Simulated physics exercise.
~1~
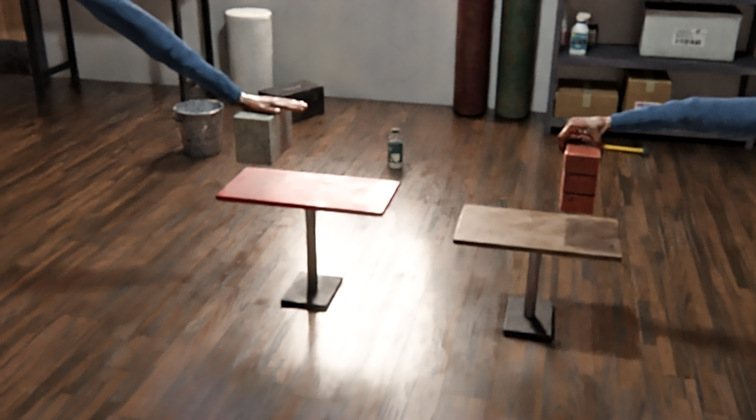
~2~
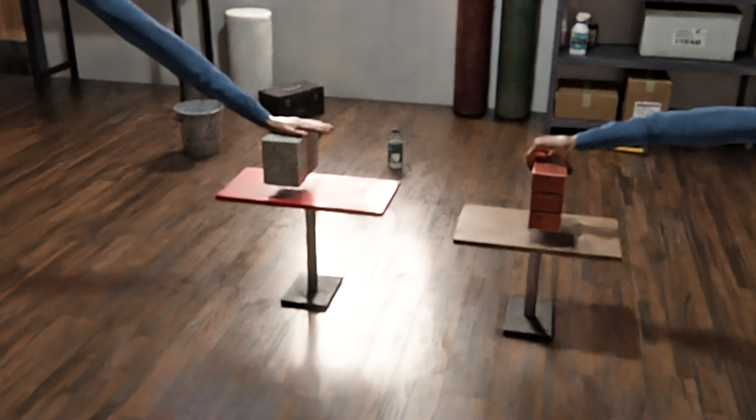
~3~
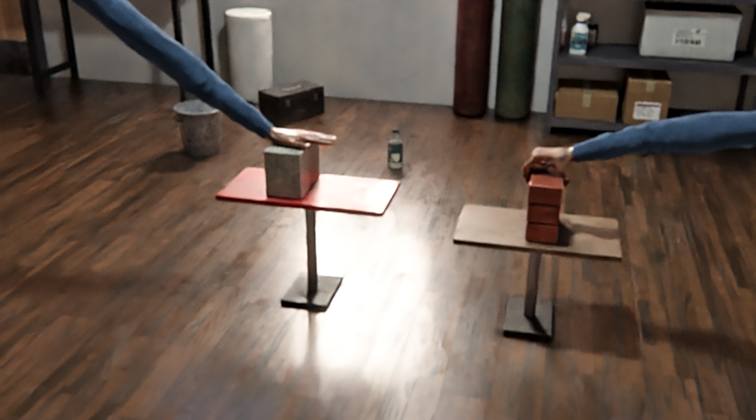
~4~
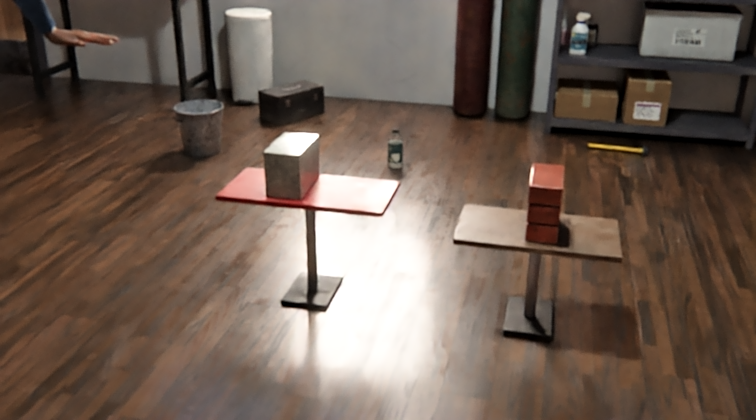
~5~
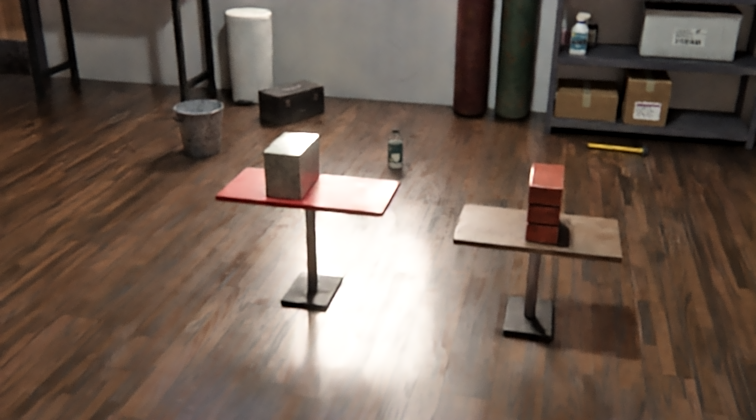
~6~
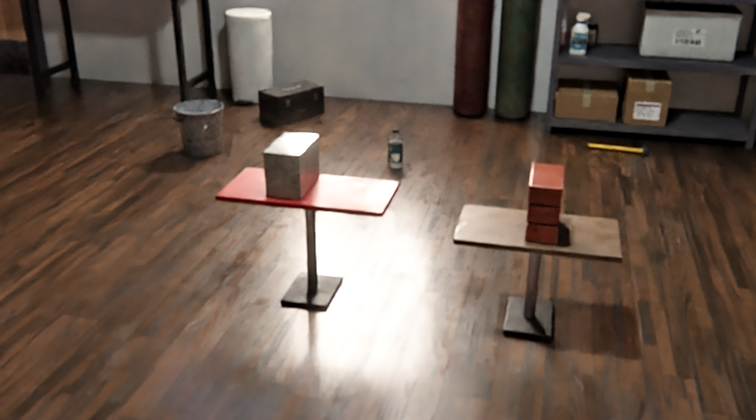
In a workshop-like room with a dark wood floor, seen from slightly above by a still camera, two slim pedestal tables stand side by side, a red one on the left and a brown one on the right. Two blue-sleeved arms reach in from opposite sides, one holding a grey slab-like block and the other a stack of red bricks. The hands carry the loads inward over the tables and lower them onto the tops. Both hands then let go and withdraw out of view. The block and bricks stay put, and both tables remain level and steady.
